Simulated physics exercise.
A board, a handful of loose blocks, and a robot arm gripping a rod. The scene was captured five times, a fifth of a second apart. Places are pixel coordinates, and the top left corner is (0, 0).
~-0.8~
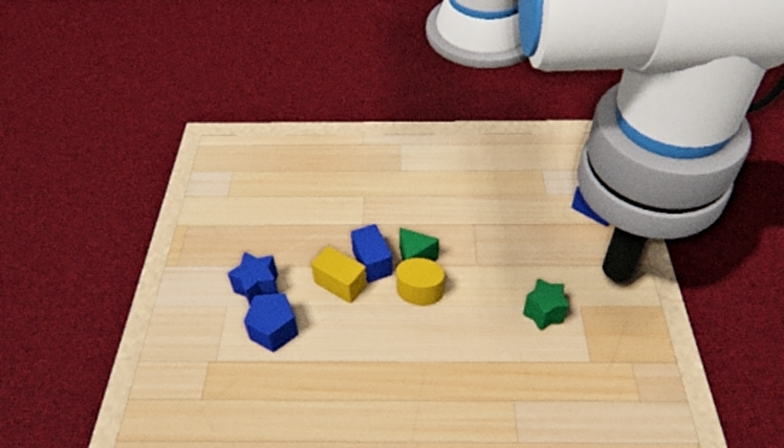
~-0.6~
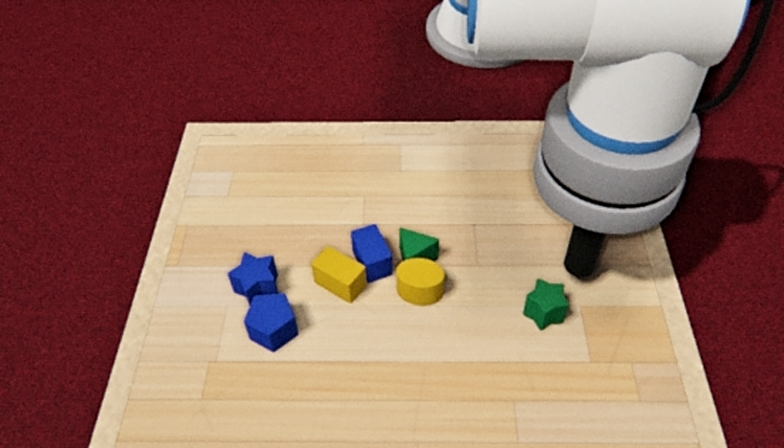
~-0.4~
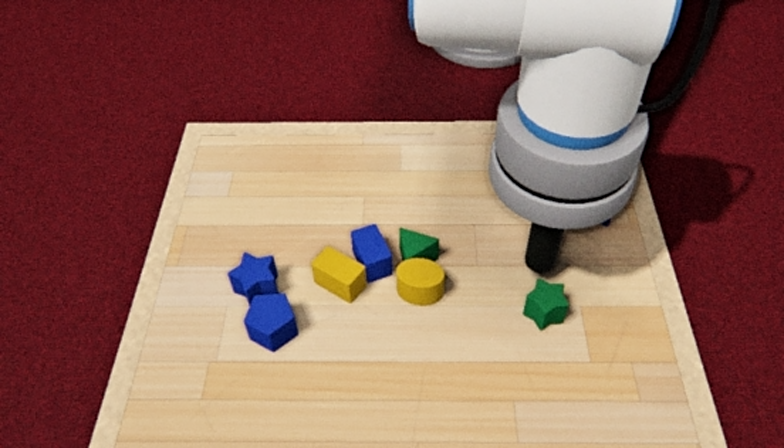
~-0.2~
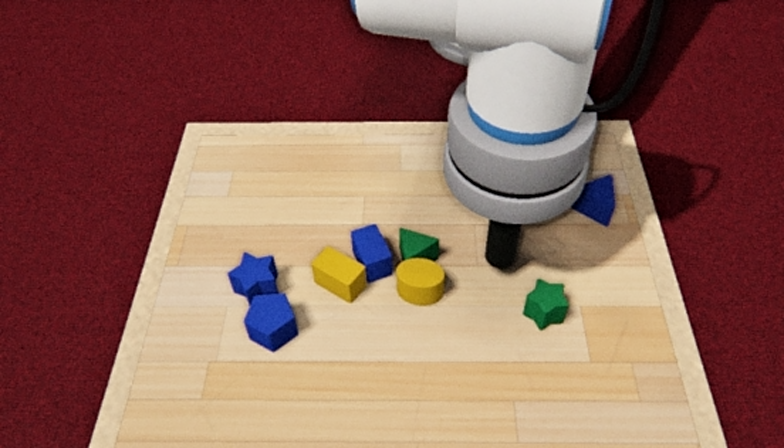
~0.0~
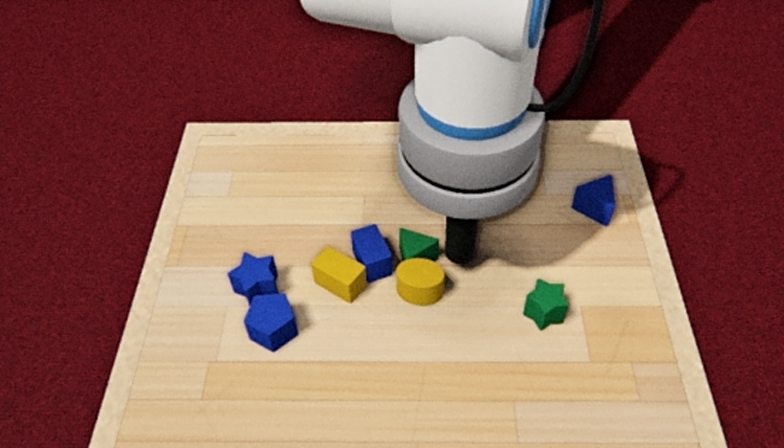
Robot arm gripping a dark rod, sliding steadily left across a wooden board toward a cluster of unmoving blue, yellow and green blocks.
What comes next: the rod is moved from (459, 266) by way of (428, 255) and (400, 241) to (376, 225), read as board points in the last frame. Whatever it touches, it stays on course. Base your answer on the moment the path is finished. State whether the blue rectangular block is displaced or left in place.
It gets pushed out of place.
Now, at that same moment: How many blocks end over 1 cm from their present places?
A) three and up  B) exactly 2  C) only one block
B.
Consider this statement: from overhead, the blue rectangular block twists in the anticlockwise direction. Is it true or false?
Verdict: True.
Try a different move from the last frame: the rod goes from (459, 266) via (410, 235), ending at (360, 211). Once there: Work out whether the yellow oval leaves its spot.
That block is going to be left alone.
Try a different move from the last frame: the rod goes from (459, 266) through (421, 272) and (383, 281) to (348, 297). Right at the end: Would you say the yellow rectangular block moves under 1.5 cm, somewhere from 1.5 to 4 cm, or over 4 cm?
Between 1.5 and 4 cm.
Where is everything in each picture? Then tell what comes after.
Rod tip (618, 270); block tops, yellow rectangular block (338, 265); blue rectangular block (371, 243); green triangular block (416, 241); yellow oval (420, 272), in the first picture.
Rod (579, 266); blocks unchanged, in the second picture.
Rod (540, 261); blocks unchanged, in the third picture.
Rod (500, 257); blocks unchanged, in the fourth picture.
Rod (460, 253); yellow rectangular block (338, 265); blue rectangular block (371, 243); green triangular block (416, 241); yellow oval (420, 272), in the fifth picture.
The first path, step by step. One third of the way, rod (428, 241); blue rectangular block (366, 243), turned 10° anticlockwise; green triangular block (398, 236), turned 35° anticlockwise.
Two thirds of the way, rod (400, 227); blue rectangular block (356, 245), turned 40° anticlockwise; green triangular block (372, 226), turned 60° anticlockwise.
At the end, rod (375, 211); yellow rectangular block (336, 268); blue rectangular block (351, 245), turned 55° anticlockwise; green triangular block (351, 216), turned 95° anticlockwise; yellow oval in place.
